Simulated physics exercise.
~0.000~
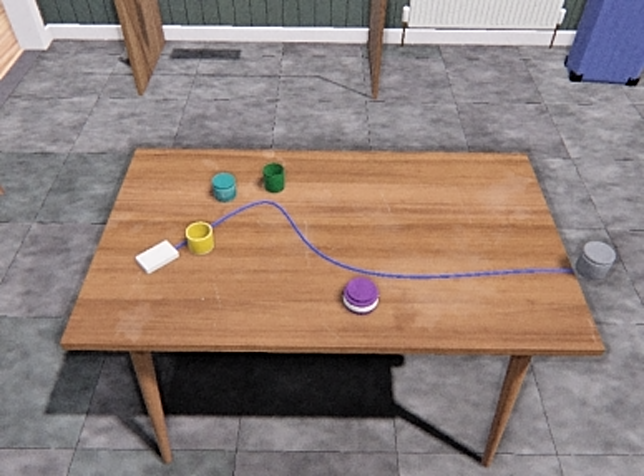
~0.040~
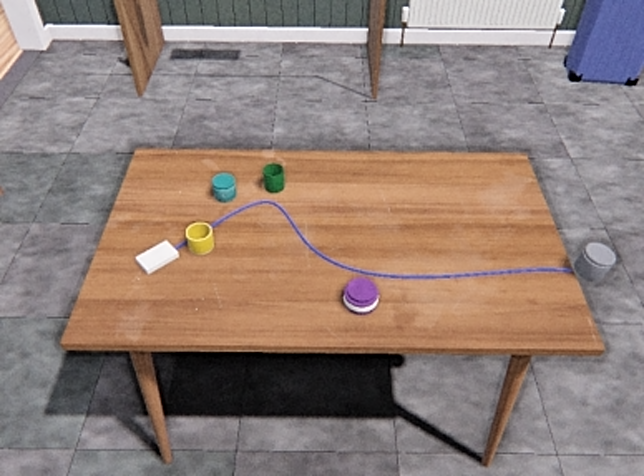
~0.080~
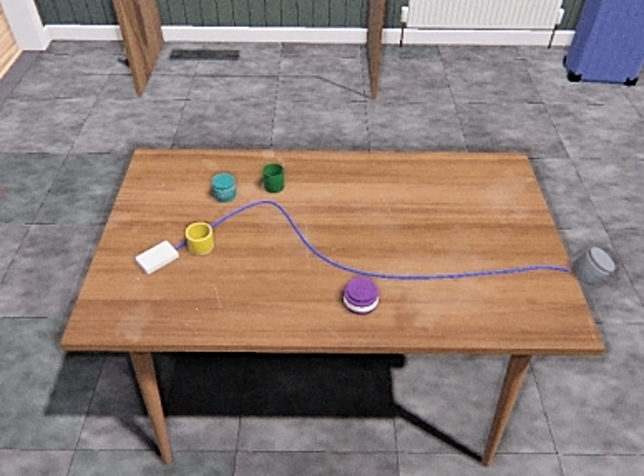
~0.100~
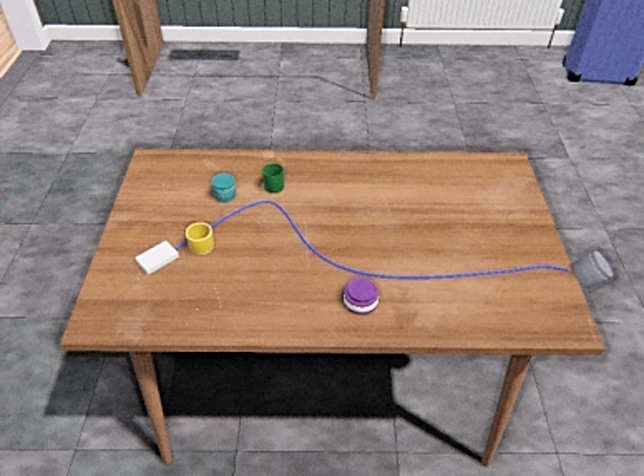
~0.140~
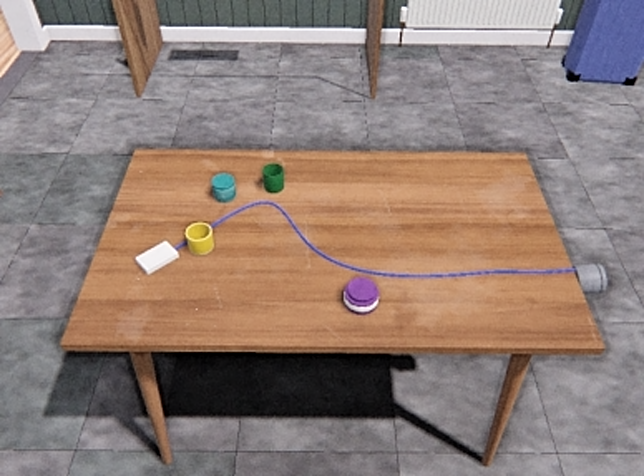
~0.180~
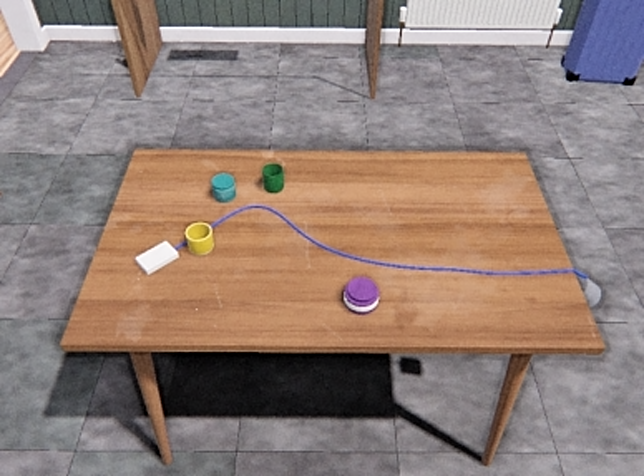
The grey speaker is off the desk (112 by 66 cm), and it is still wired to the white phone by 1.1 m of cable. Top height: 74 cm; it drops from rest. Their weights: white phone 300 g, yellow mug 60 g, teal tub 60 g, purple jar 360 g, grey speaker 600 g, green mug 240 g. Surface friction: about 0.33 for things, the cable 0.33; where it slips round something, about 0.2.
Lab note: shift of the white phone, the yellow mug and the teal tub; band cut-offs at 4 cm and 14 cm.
Bands: White phone high band; yellow mug high band; teal tub low band.
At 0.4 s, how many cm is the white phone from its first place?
22 cm.
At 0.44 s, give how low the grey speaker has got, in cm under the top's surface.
40 cm or so.
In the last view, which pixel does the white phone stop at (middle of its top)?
Top at rest: About (472, 250).
After 0.4 s, the cable's tail end at (266, 266); yellow mug 25 cm off its start, white phone 23 cm off its start, grey speaker over the edge.
After 0.7 s, the cable's tail end at (405, 255); white phone 53 cm off its start, yellow mug over the edge, grey speaker over the edge.
After 0.9 s, the cable's tail end at (473, 243); white phone 72 cm off its start at (465, 250), yellow mug over the edge, grey speaker over the edge.
After 1.2 s, the cable's tail end at (480, 243); white phone 74 cm off its start, yellow mug over the edge, grey speaker over the edge.
After 2.4 s, the cable's tail end at (480, 243); white phone 74 cm off its start at (472, 250), yellow mug over the edge, teal tub 0 cm off its start at (223, 180), grey speaker over the edge.
